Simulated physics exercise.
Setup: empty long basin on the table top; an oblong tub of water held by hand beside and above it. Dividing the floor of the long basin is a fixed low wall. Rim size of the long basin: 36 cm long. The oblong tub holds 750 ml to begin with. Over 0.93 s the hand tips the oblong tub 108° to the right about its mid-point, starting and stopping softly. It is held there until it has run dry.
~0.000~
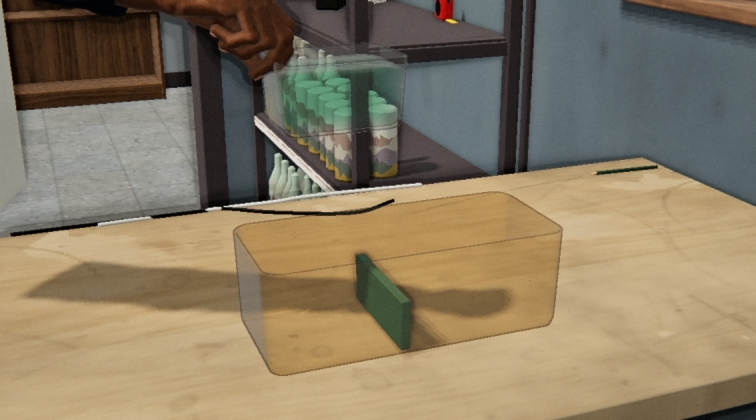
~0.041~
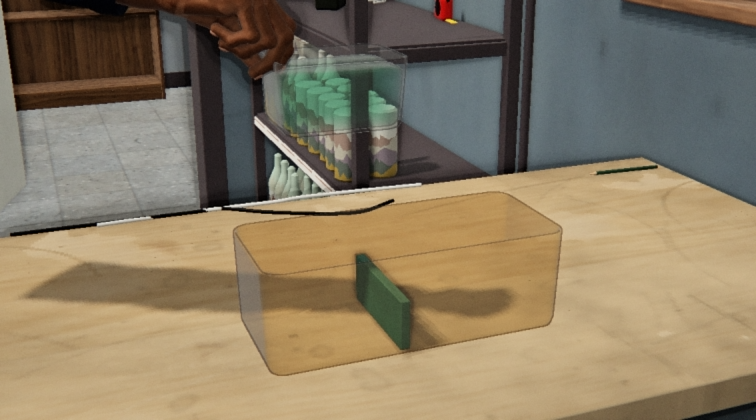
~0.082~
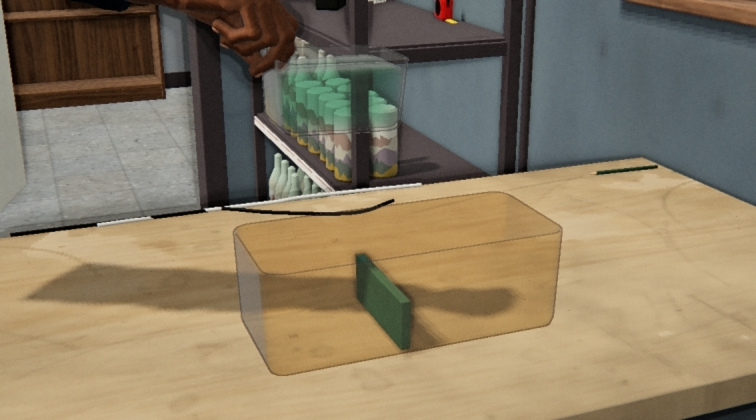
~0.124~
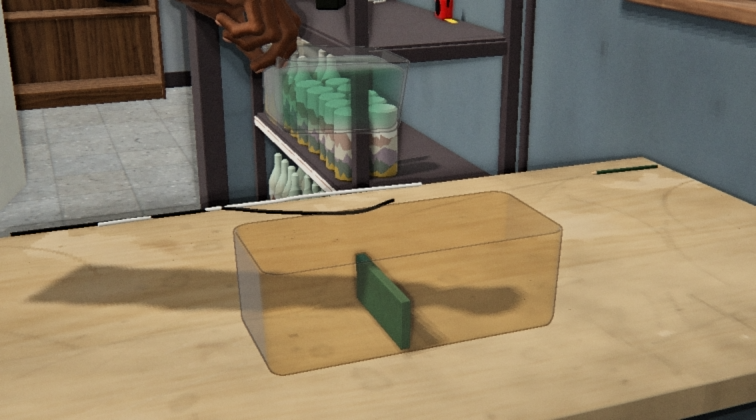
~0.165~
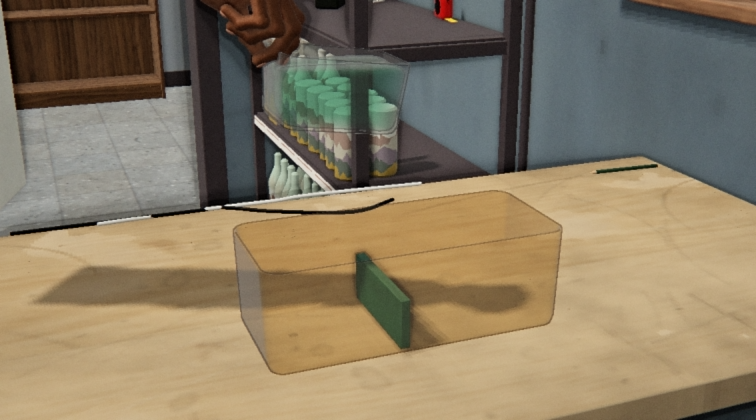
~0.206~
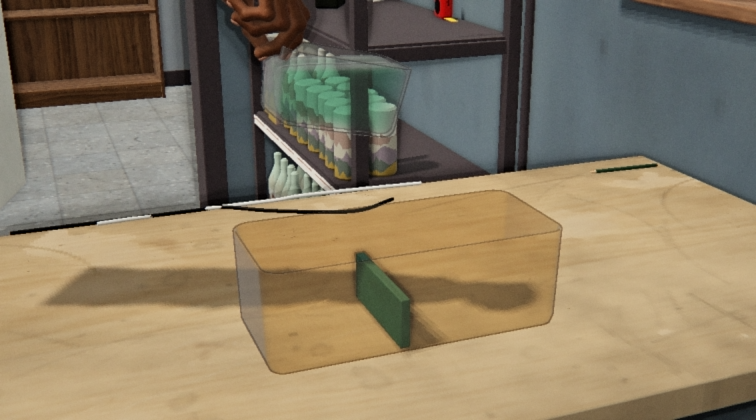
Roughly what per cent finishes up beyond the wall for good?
Roughly 96 per cent.
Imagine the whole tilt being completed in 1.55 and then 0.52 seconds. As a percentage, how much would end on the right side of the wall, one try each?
Roughly 95 per cent the first time and 90 per cent the second.
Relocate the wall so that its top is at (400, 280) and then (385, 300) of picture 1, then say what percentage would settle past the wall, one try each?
90 then 85 %.
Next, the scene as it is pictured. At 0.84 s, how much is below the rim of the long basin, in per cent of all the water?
Around 84 in a hundred.
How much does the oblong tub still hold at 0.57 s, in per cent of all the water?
Close to 44 in a hundred.
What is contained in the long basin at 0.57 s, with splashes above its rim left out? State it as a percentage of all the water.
Fraction in basin: Approx. 12%.
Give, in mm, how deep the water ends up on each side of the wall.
Left roughly 0 mm; right roughly 26 mm.
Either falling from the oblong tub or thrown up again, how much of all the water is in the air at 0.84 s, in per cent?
9 per cent or so.
By 0.57 s the tilt is 73° and 45 per cent is still to pour, 0 is left of the wall and 13 right of it.
By 0.84 s the tilt is 106° and 6 per cent is still to pour, 1 is left of the wall and 84 right of it.
By 1.12 s the tilt is 108° and 0 per cent is still to pour, 2 is left of the wall and 96 right of it.
By 1.43 s the tilt is 108° and 0 per cent is still to pour, 2 is left of the wall and 96 right of it.
At rest 2 per cent lies left of the wall, 96 right of it and 1 outside.
